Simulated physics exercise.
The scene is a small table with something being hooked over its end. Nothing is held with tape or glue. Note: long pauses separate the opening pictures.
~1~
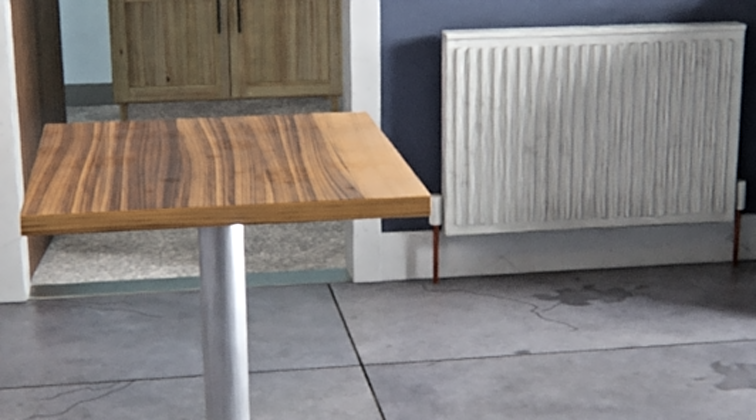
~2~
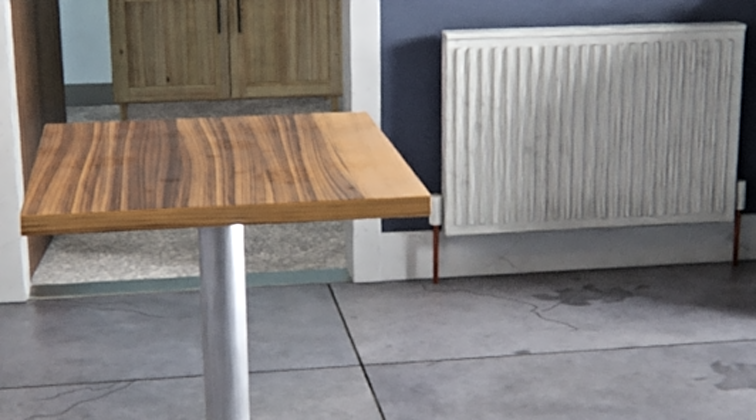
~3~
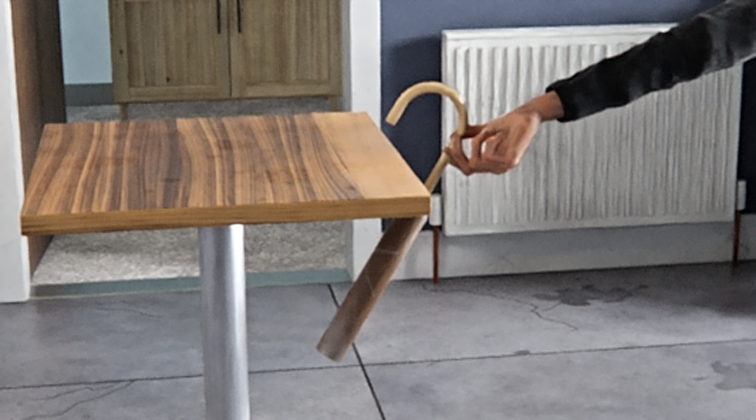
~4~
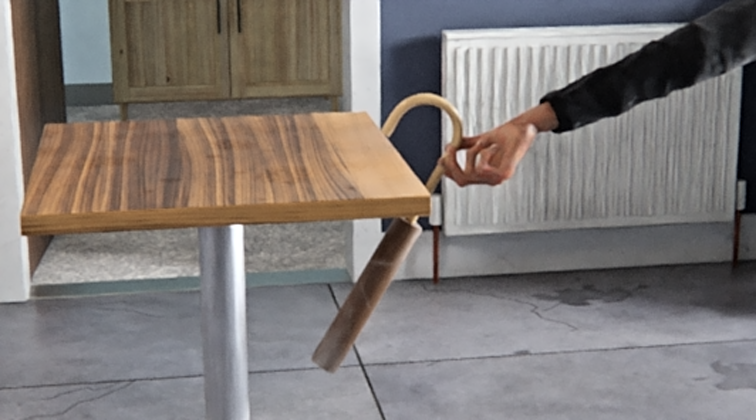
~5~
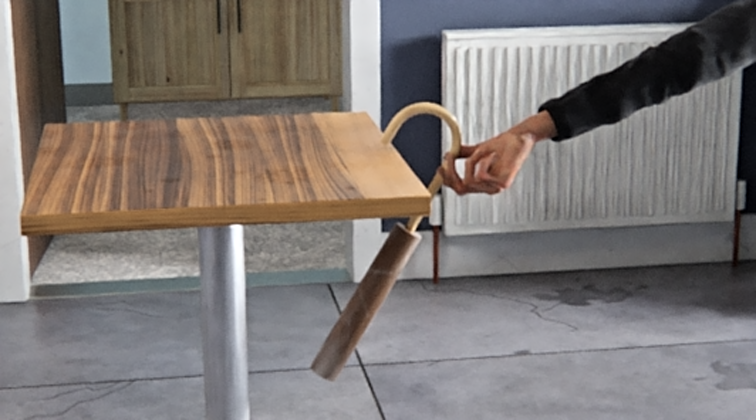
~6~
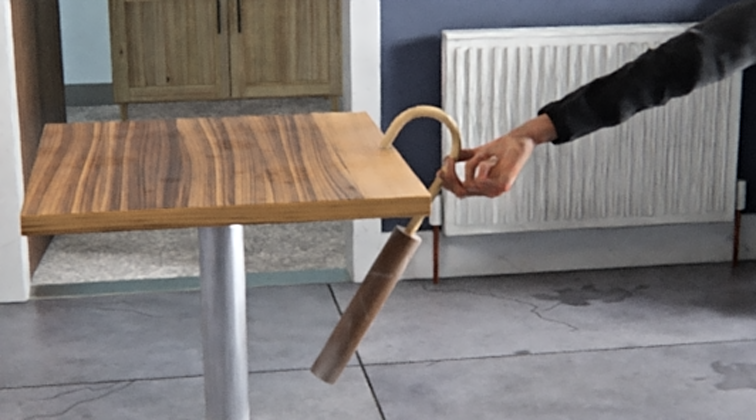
A hand bringing a brown umbrella with a curved handle to the right edge of a small wooden table and holding it there.
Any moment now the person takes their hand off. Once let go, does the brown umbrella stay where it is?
Yes.
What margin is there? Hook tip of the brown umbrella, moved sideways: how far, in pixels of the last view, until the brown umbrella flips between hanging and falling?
I'd say close to 12 pixels, heading right.
Then, 0.40 s past the last view, brown umbrella at rest near (373, 243).
Finally, the brown umbrella stays hooked on the edge, near (371, 243).
